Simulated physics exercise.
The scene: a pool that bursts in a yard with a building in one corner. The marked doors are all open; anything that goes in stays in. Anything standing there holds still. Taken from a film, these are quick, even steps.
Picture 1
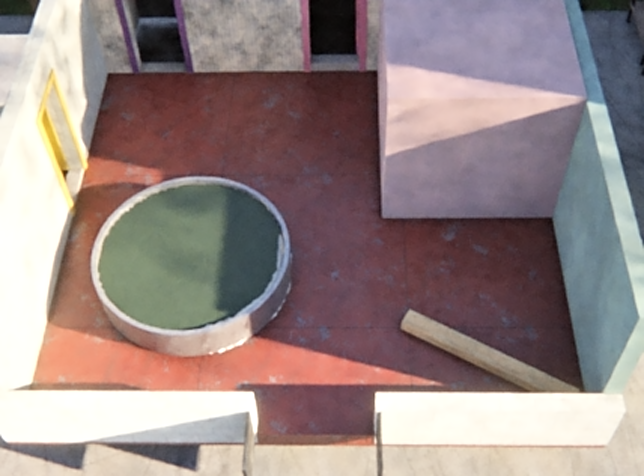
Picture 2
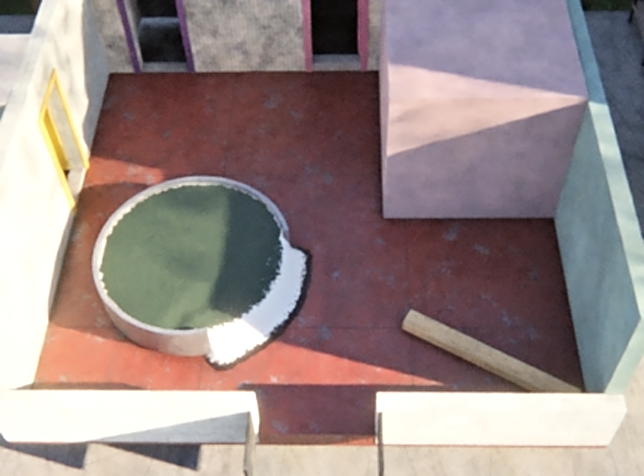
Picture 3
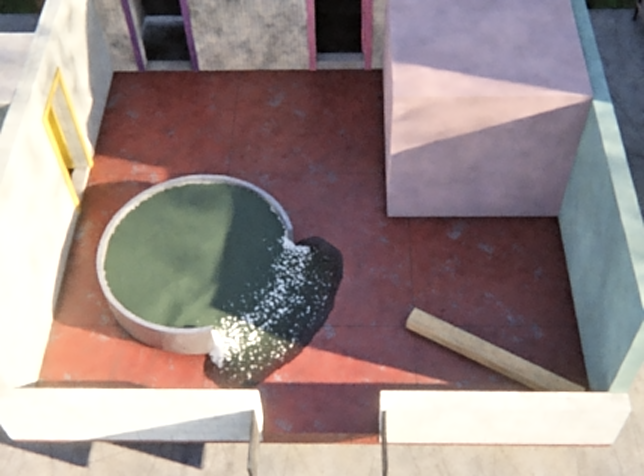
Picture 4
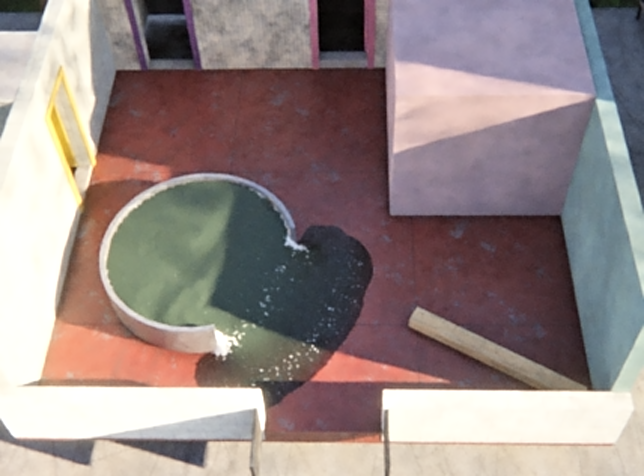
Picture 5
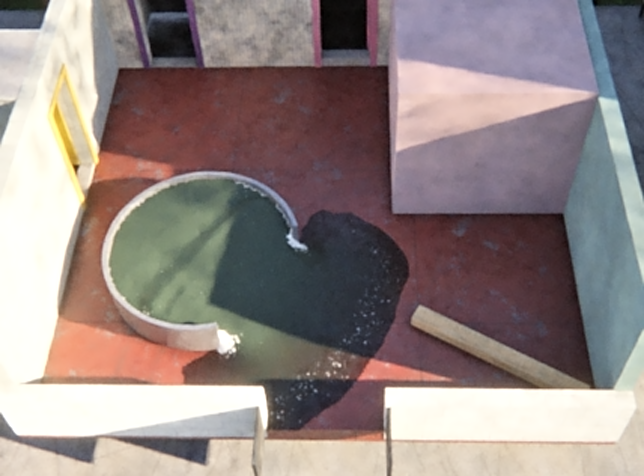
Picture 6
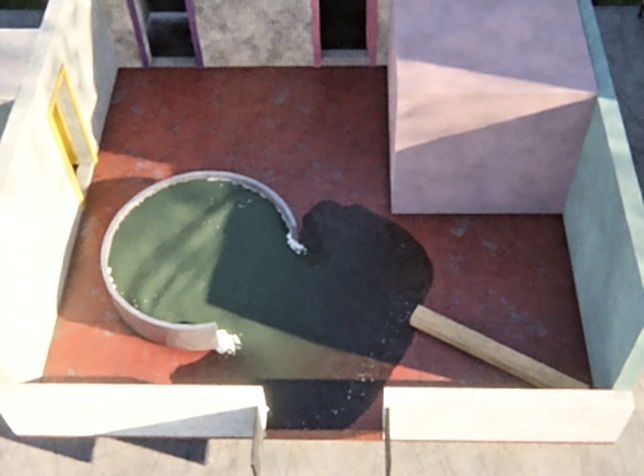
A round, pale-rimmed tank of dark green water stands on the left of a red-floored walled yard, seen from high above. A pinkish block building fills the back right corner, a pale wooden beam lies at the lower right, and a yellow-framed opening marks the left wall. The tank's lower right side bursts in white fragments, and dark water spreads rightward to the beam and down into the front gateway.
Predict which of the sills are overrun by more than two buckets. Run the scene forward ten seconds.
In the end the pink door will not go over two buckets. The purple door will not go over two buckets. The yellow door will not go over two buckets.
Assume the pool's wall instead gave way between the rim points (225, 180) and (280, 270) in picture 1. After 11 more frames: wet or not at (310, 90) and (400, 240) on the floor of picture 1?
Soaked, then soaked.
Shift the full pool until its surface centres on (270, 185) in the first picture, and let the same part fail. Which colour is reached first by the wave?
First: The pink one.
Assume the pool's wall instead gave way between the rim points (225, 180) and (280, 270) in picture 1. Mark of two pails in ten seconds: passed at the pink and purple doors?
Pink: Beyond the mark, purple: Beyond the mark.
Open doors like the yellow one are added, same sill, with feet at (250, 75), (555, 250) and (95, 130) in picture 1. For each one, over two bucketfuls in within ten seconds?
Taken in sequence, they go: Not exceeded, exceeded, not exceeded.
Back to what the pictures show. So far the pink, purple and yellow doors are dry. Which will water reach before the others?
First comes the one in purple.
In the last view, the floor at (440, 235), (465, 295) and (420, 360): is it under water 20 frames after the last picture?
Point by point: Inundated, inundated, inundated.
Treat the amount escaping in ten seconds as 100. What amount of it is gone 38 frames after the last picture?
My figure: 70 percent.
A moment on, water covers 30 % of the floor; the pink door not reached, the purple door not reached, the yellow door not reached.
Next, water covers 40 % of the floor; the pink door not reached, the purple door not reached, the yellow door not reached.
Then, water covers 40 % of the floor; the pink door not reached, the purple door not reached, the yellow door not reached.
Later, water covers 45 % of the floor; the pink door not reached, the purple door not reached, the yellow door not reached.
In the end, water covers 85 % of the floor; the pink door not reached, the purple door wet at the sill, nothing in, the yellow door not reached.
